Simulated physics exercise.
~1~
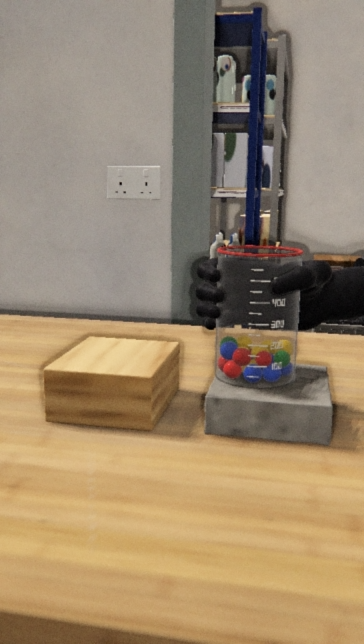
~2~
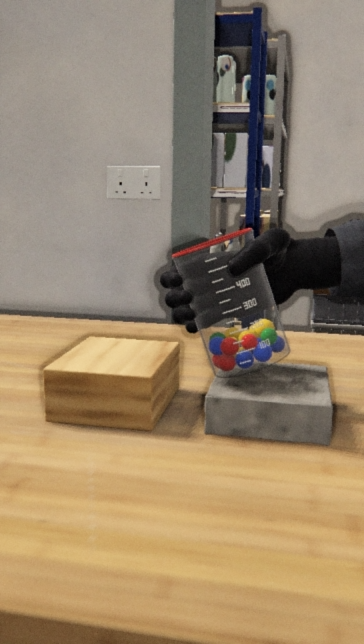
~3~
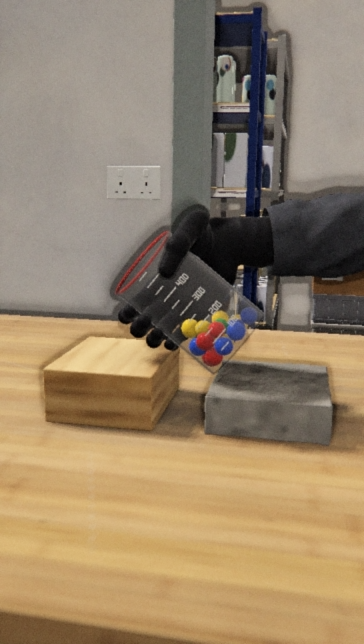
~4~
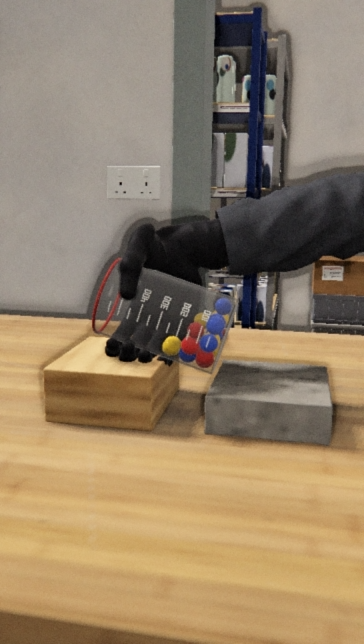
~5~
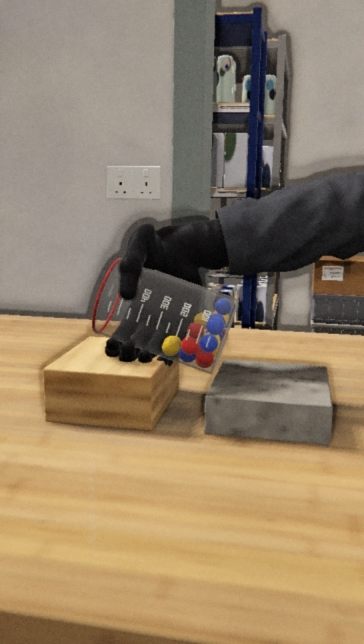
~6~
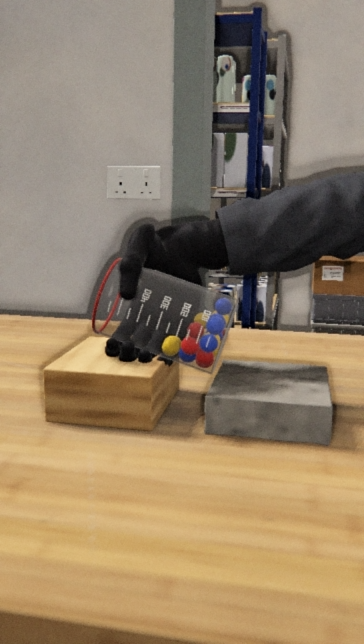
A gloved hand tips a beaker of colourful balls left onto a wooden block, spilling none.
